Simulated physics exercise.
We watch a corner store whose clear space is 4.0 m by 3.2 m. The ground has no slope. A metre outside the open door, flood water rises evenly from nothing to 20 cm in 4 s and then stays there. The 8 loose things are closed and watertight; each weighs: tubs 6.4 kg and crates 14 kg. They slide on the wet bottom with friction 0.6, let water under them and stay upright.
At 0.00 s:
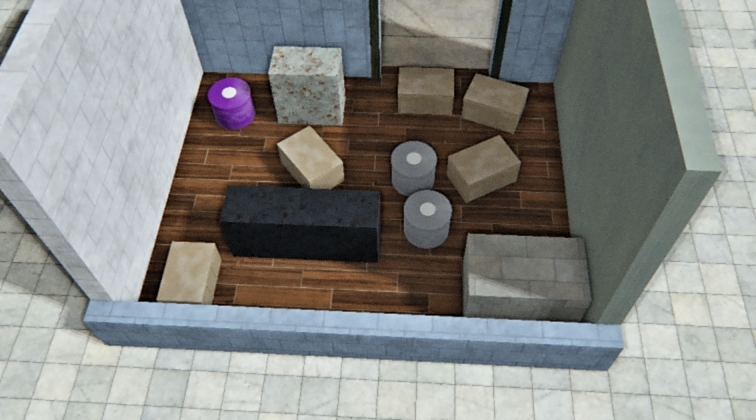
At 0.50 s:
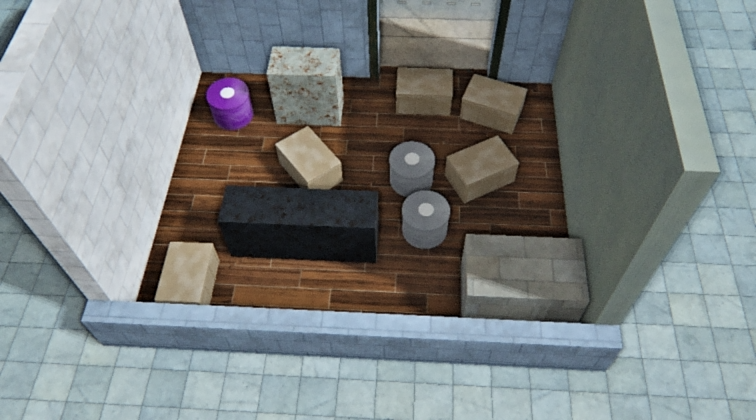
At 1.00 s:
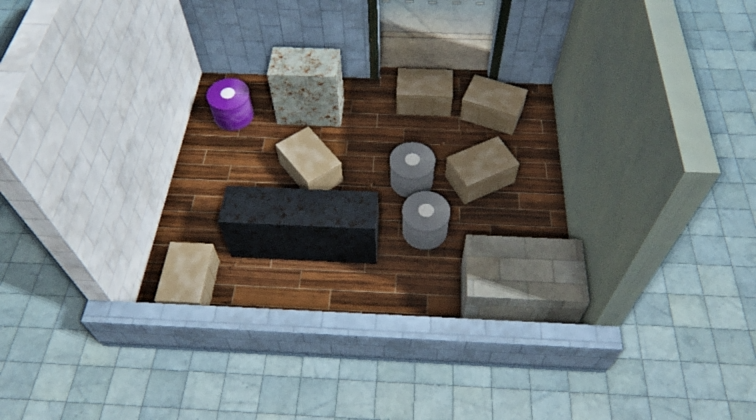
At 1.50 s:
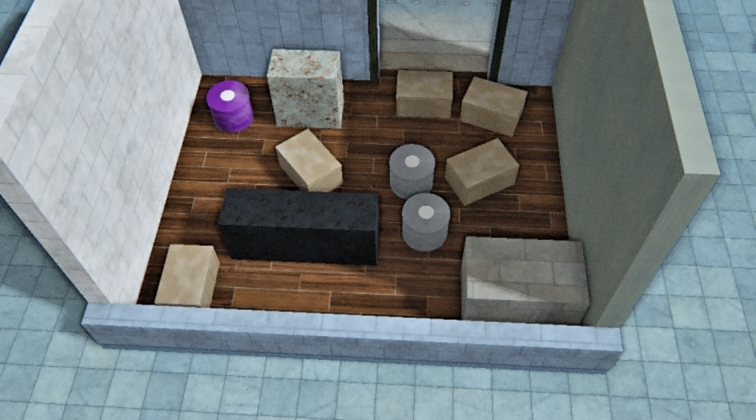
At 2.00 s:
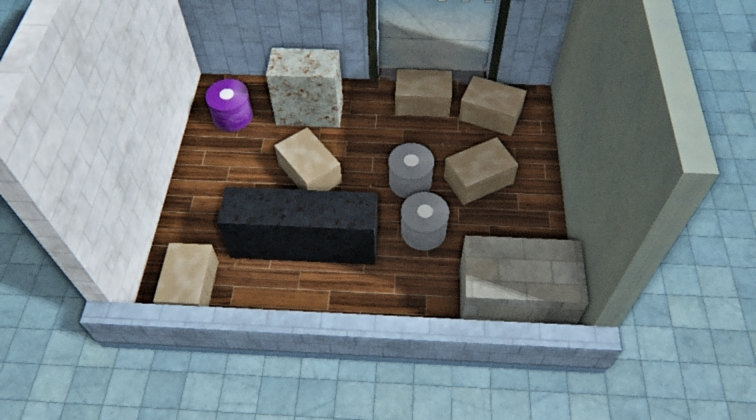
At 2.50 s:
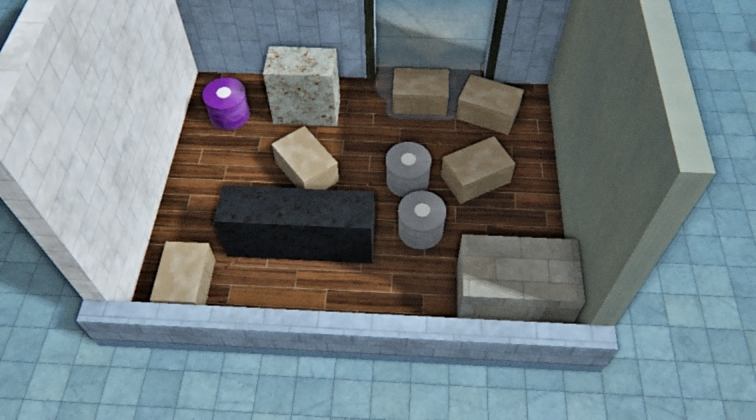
In a small store seen from above, water spread over the paving outside and rose behind the doorway, then began creeping in around a crate, while the purple tub and everything else stayed put.
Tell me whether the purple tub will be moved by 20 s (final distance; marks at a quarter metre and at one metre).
The purple tub slides a little.
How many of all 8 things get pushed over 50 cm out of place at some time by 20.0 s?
I count 8.
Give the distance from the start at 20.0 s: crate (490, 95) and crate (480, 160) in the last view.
In that order: 40 cm, 50 cm.
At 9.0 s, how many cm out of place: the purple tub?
About 20 cm.
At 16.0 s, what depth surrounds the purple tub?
Roughly 13 cm.
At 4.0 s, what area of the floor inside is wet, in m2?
About 2.5 m2.
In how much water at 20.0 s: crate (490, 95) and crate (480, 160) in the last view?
Roughly 17 and 16 cm.
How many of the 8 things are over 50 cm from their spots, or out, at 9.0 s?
By then 5.
After 4.0 s the purple tub is near (224, 93), 0.0 m from its start, aground; 0 afloat.
After 9.0 s the purple tub is near (237, 78), 0.2 m from its start, afloat; 8 afloat.
After 16.0 s the purple tub is near (258, 60), 0.5 m from its start, afloat; 8 afloat.
After 20.0 s the purple tub is near (257, 57), 0.5 m from its start, afloat; 8 afloat.
